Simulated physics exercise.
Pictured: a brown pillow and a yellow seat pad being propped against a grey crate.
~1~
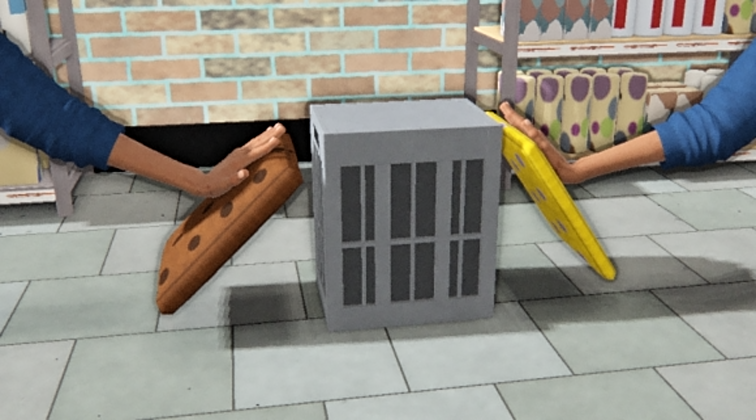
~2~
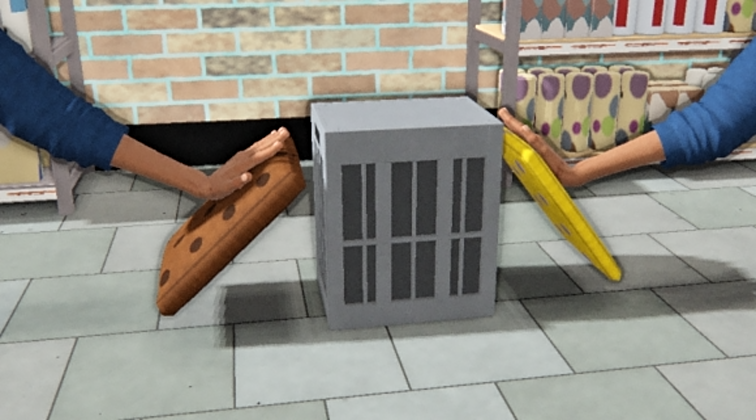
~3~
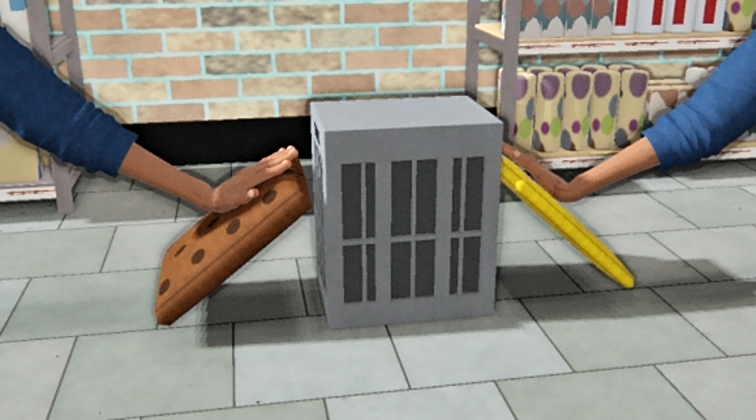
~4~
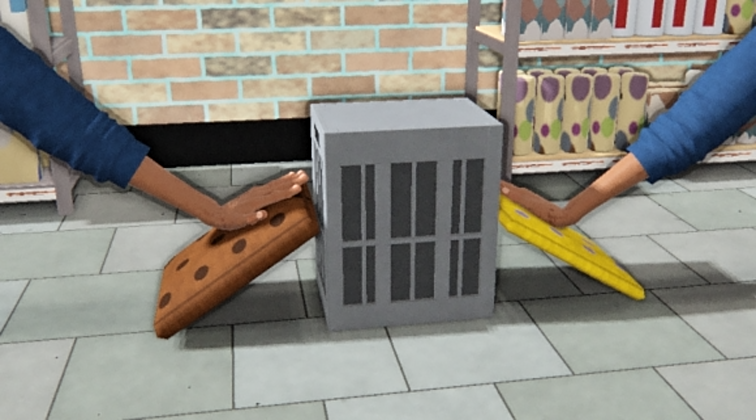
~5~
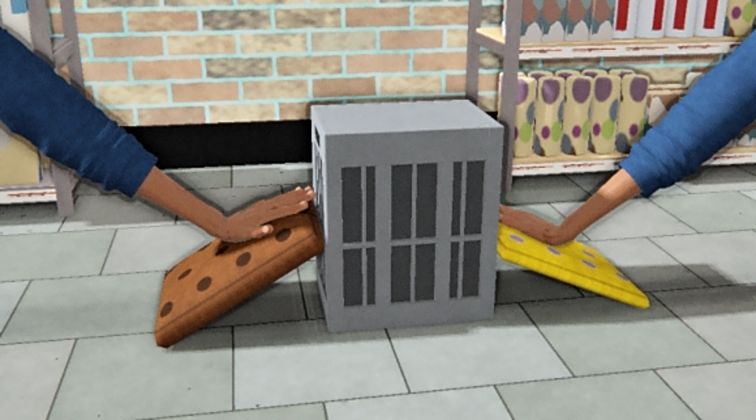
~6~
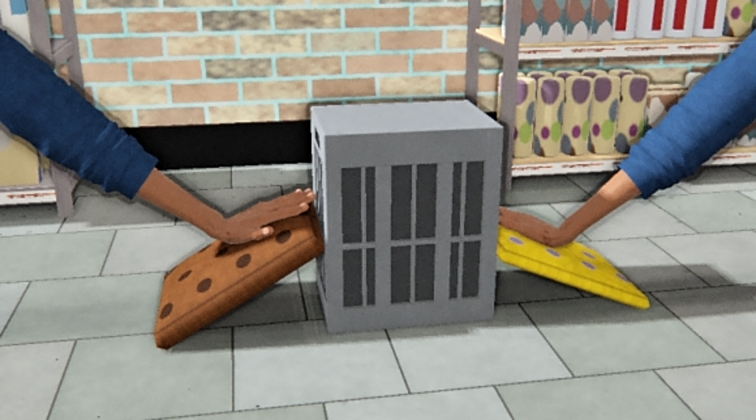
A brown spotted pad and a yellow one, each pressed by a hand, lean steeply against opposite sides of a grey crate on a tiled floor. The hands lower their upper edges down the crate's sides while the bottom edges slide slightly outward, leaving both at a low slant.
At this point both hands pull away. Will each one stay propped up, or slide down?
The brown pillow slides down; the yellow seat pad slides down.
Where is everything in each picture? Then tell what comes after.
Pillow foot (165, 309), head (296, 176); seat pad foot (610, 275), head (529, 148), in the first frame.
Pillow foot (165, 310); seat pad foot (615, 276), in the second frame.
Pillow foot (163, 320); seat pad foot (629, 283), in the third frame.
Pillow foot (161, 333); seat pad foot (640, 295), in the fourth frame.
Pillow foot (161, 342); seat pad foot (644, 304), in the fifth frame.
Pillow foot (161, 343), head (319, 245), at a low slant; seat pad foot (644, 304), head (505, 257), at a low slant, in the sixth frame.
Then, 0.22 s later than the last view, pillow slipping down near (234, 278); seat pad flat on the floor near (557, 275).
Then, 0.38 s later than the last view, pillow flat on the floor near (233, 294); seat pad flat on the floor near (557, 279).
Then, 0.74 s later than the last view, pillow flat on the floor near (229, 297); seat pad flat on the floor near (557, 279).
Finally, pillow flat on the floor near (229, 297); seat pad flat on the floor near (557, 279). The brown pillow slumps to the floor and the yellow seat pad slides down flat.
